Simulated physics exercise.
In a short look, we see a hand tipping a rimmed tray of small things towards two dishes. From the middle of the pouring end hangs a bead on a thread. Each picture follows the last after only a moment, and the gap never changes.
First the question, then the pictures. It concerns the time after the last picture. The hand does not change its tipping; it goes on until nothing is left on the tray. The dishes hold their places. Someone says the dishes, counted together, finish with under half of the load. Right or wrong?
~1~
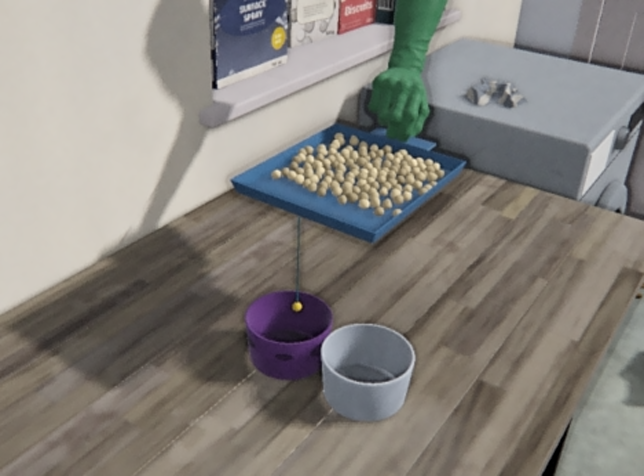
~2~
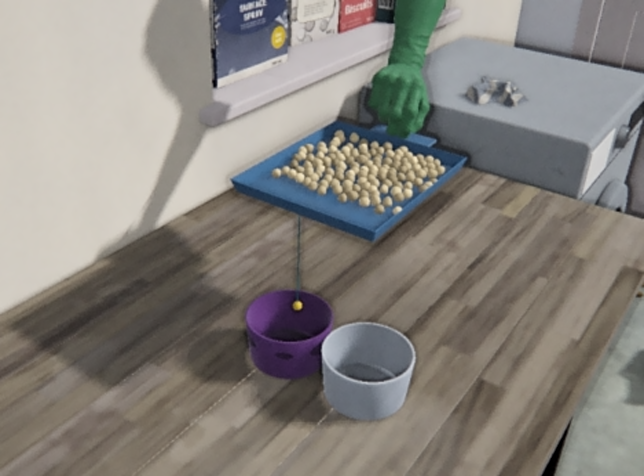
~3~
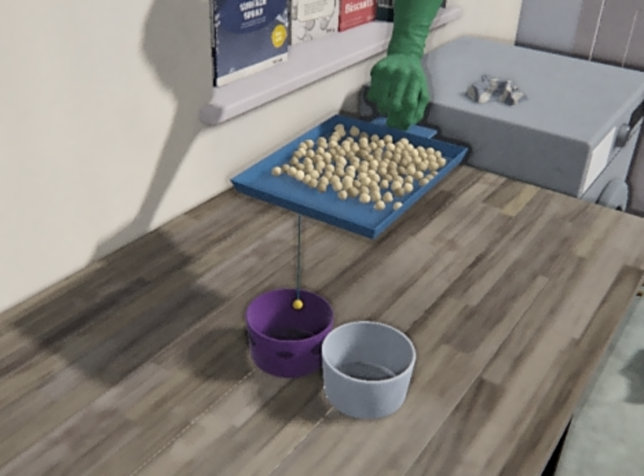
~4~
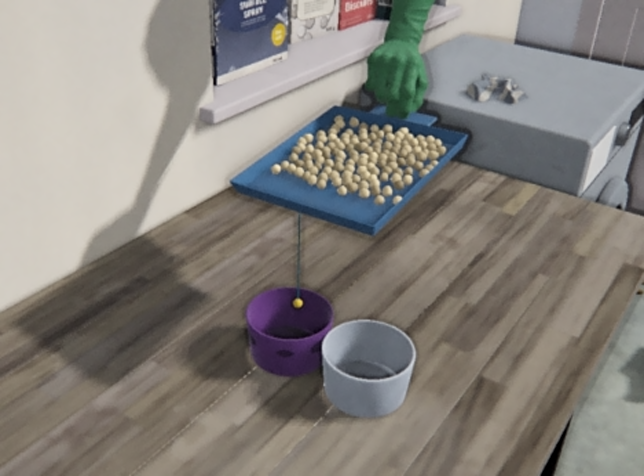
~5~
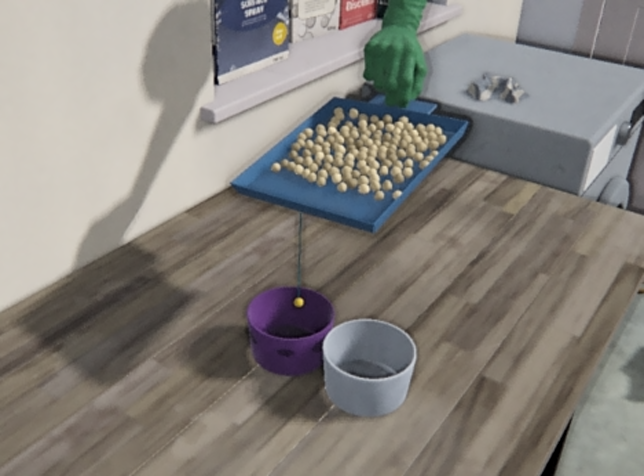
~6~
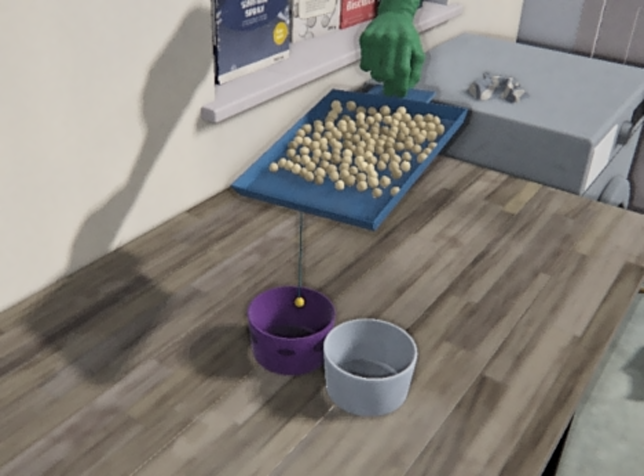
Right.
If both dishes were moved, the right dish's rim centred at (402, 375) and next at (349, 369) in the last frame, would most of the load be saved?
First try: Lower than half; second try: Lower than half.
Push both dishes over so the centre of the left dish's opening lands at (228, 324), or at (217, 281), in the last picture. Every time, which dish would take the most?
First try, the leftmost dish; second try, the leftmost dish.
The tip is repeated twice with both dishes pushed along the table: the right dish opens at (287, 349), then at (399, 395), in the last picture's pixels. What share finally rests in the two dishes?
Close to 60 in a hundred, then close to 0 in a hundred.
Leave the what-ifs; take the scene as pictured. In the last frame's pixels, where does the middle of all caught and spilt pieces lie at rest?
Close to (207, 339) in the last picture.
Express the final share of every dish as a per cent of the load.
The left dish holds 10 % and the right dish holds 0 %.
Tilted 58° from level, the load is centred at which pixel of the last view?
Close to (282, 174).
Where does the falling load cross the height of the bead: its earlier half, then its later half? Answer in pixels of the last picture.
Roughly (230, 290) first, then roughly (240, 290).
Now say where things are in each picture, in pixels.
In the first frame, corners of the pouring end (237, 179) and (374, 229), level; middle of the load (363, 173), macadamia nuts; left dish (262, 355); right dish (342, 395); bead on its thread (297, 307).
In the second frame, corners of the pouring end (237, 179) and (374, 228), level; middle of the load (364, 170).
In the third frame, corners of the pouring end (237, 179) and (373, 226), tipped barely, lowest at the left corner; middle of the load (364, 165).
In the fourth frame, corners of the pouring end (236, 180) and (373, 223), tipped a little, lowest at the left corner; middle of the load (364, 158).
In the fifth frame, corners of the pouring end (236, 182) and (372, 220), tipped a little, lowest at the left corner; middle of the load (363, 151).
In the sixth frame, corners of the pouring end (237, 184) and (372, 218), tipped clearly, lowest at the left corner; middle of the load (361, 146); left dish (265, 350); right dish (344, 390).
Just after the last frame, tray tipped steeply; almost all on the tray; just a few outside both; about a tenth in the air.
A moment on, tray tipped right over; roughly a third on the tray; about a tenth in the left dish; roughly a third outside both; roughly a third in the air.
Further on, tray tipped past a quarter turn; about a tenth in the left dish; the larger part outside both.
When it is over, tray tipped past a quarter turn; not one in the right dish; about a tenth in the left dish; the larger part outside both.
